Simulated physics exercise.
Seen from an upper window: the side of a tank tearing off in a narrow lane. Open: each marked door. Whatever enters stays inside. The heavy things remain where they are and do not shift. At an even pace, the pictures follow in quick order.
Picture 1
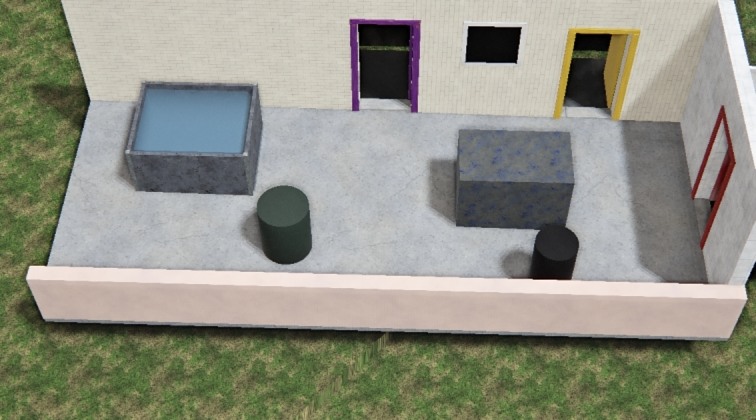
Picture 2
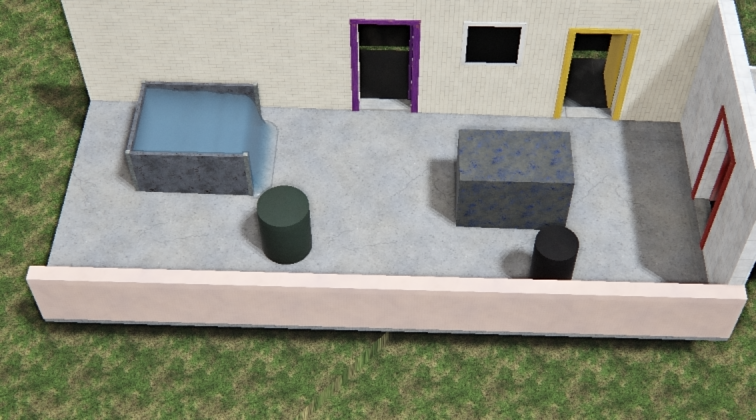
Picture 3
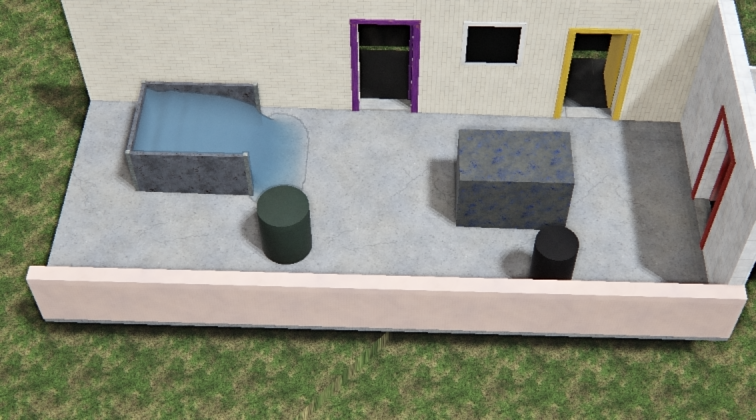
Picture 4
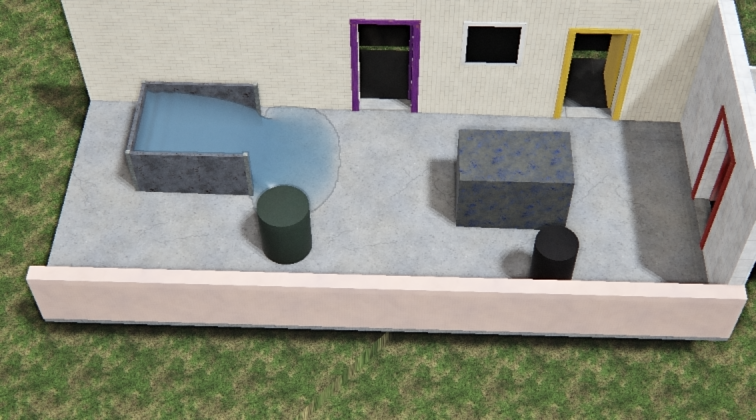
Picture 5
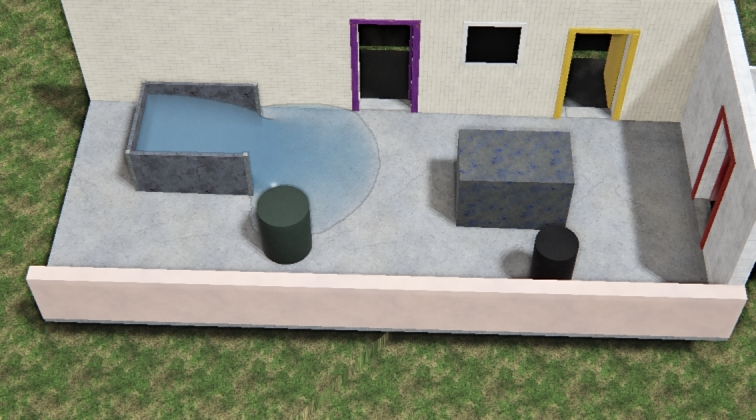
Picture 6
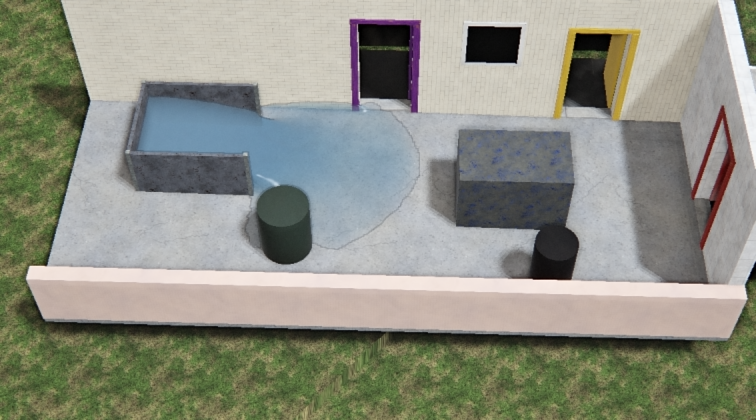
A grey stone-like tank of blue water stands at the left of a narrow paved lane, seen from high above, between a pale wall at the back and a low pinkish wall in front. A dark green cylinder, a speckled grey block and a black cylinder stand to its right, below purple and yellow doorways. The tank's right side opens and water spreads steadily rightward across the paving, reaching around the green cylinder, as the level inside drops.
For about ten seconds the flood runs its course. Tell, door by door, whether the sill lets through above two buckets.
Door by door: The yellow door does; the purple door does; the red door does.
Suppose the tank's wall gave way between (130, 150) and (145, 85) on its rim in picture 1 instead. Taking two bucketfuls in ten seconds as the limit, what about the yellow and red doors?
As it turns out, the yellow one remains below while the red one remains below.
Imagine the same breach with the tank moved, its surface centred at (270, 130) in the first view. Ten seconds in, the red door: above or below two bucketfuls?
As I see it, the red door tops the limit.
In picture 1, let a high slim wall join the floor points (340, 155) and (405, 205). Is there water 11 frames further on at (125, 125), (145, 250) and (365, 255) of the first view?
In turn: Dry, not flooded, awash.
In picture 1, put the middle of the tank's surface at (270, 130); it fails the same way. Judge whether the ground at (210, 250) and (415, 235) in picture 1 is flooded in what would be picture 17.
Bone-dry, soaked.
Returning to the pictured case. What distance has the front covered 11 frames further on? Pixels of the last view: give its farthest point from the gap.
Close to (673, 123).
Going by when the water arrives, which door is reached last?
It's the red-painted one.
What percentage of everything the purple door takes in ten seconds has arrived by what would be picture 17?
Close to 60 out of every hundred.
A moment on, water covers 40 % of the floor; the yellow door not reached, the purple door under two buckets in, the red door not reached.
Next, water covers 55 % of the floor; the yellow door under two buckets in, the purple door over two buckets in, the red door not reached.
Then, water covers 65 % of the floor; the yellow door over two buckets in, the purple door over two buckets in, the red door under two buckets in.
Later, water covers 75 % of the floor; the yellow door over two buckets in, the purple door over two buckets in, the red door over two buckets in.
In the end, water covers 75 % of the floor; the yellow door far over two buckets in, the purple door over two buckets in, the red door far over two buckets in.
